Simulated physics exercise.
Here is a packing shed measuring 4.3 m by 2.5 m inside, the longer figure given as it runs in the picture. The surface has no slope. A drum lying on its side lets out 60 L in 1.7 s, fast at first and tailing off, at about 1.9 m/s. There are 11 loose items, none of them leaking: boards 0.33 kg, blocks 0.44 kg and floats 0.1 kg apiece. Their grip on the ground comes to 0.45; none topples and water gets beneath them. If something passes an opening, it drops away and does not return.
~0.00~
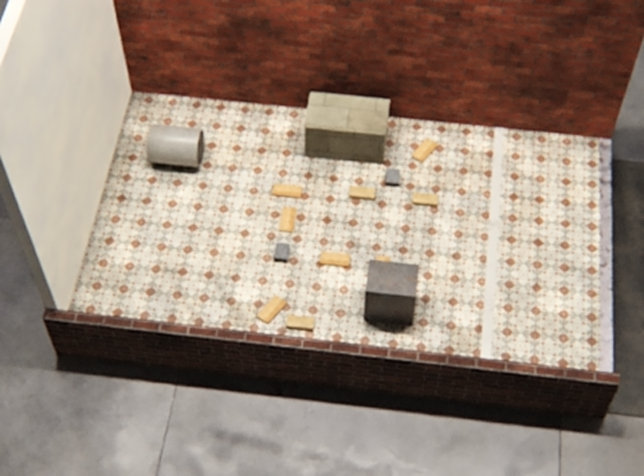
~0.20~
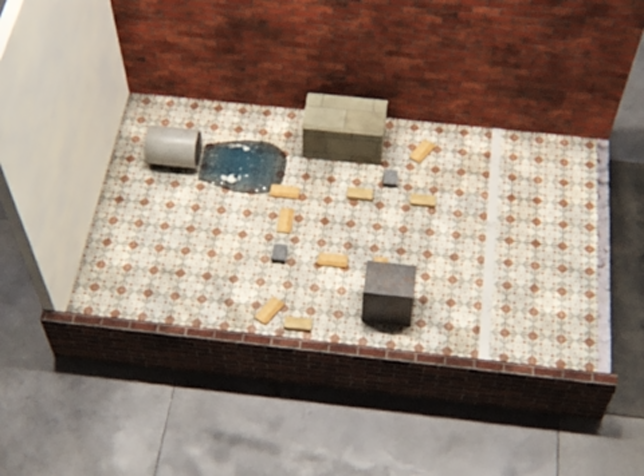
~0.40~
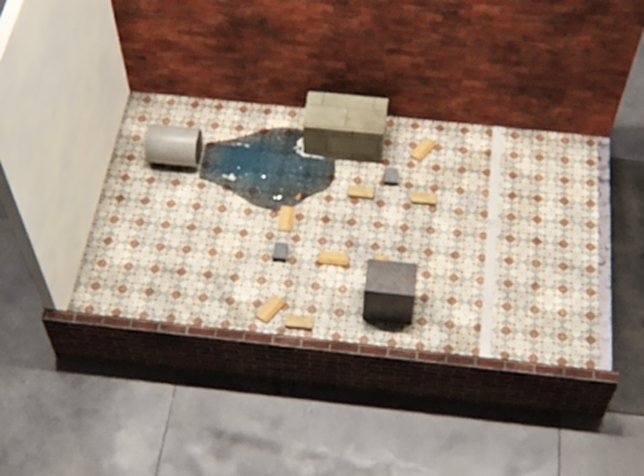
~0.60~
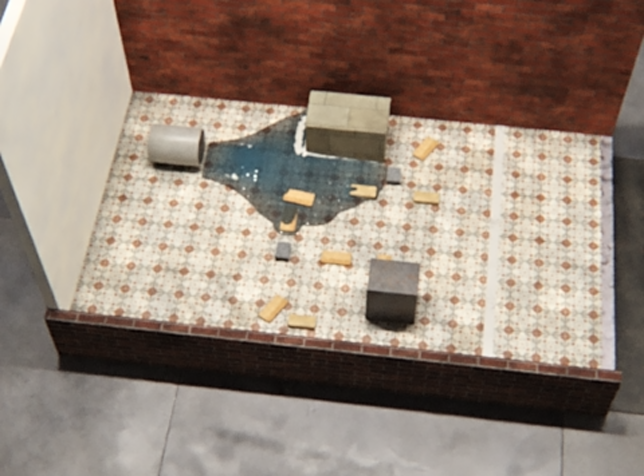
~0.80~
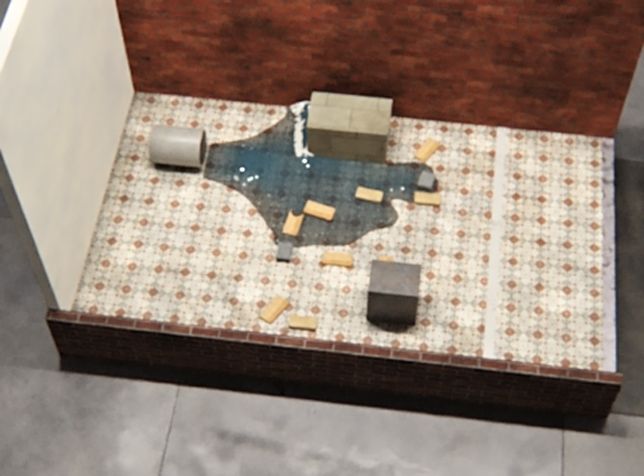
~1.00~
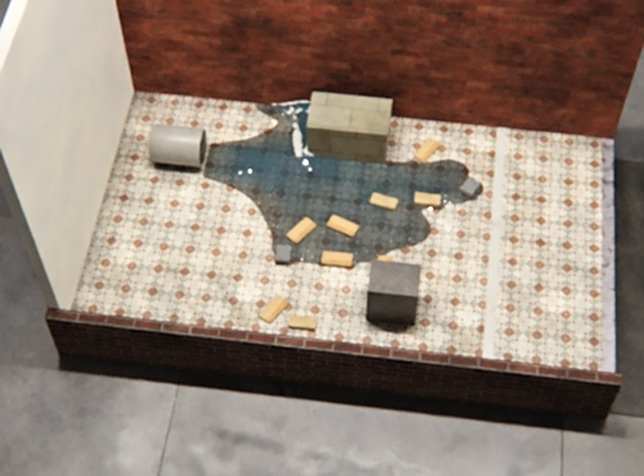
Tiled room with brick wall, water spreading rightward from a grey cylinder, surrounding pale blocks and carrying several small pieces right.
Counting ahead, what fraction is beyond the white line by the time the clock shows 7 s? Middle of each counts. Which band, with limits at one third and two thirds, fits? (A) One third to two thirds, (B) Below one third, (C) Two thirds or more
The answer is A.
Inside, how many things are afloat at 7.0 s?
Total: 0.
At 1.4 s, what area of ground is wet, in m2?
The covered patch comes to about 3.0 m2.
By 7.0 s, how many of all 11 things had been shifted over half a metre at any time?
The tally stands at 6.
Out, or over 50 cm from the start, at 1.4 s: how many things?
3.
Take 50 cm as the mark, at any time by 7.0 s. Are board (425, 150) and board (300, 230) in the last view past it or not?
In order: Within the mark, beyond the mark.
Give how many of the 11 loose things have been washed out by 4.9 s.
That makes 2 by then.
After 1.4 s 1 of 11 are over the mark; 3 afloat.
After 3.1 s 5 of 11 are over the mark; 0 afloat.
After 4.9 s 5 of 11 are over the mark; 0 afloat.
After 7.0 s 5 of 11 are over the mark; 0 afloat.
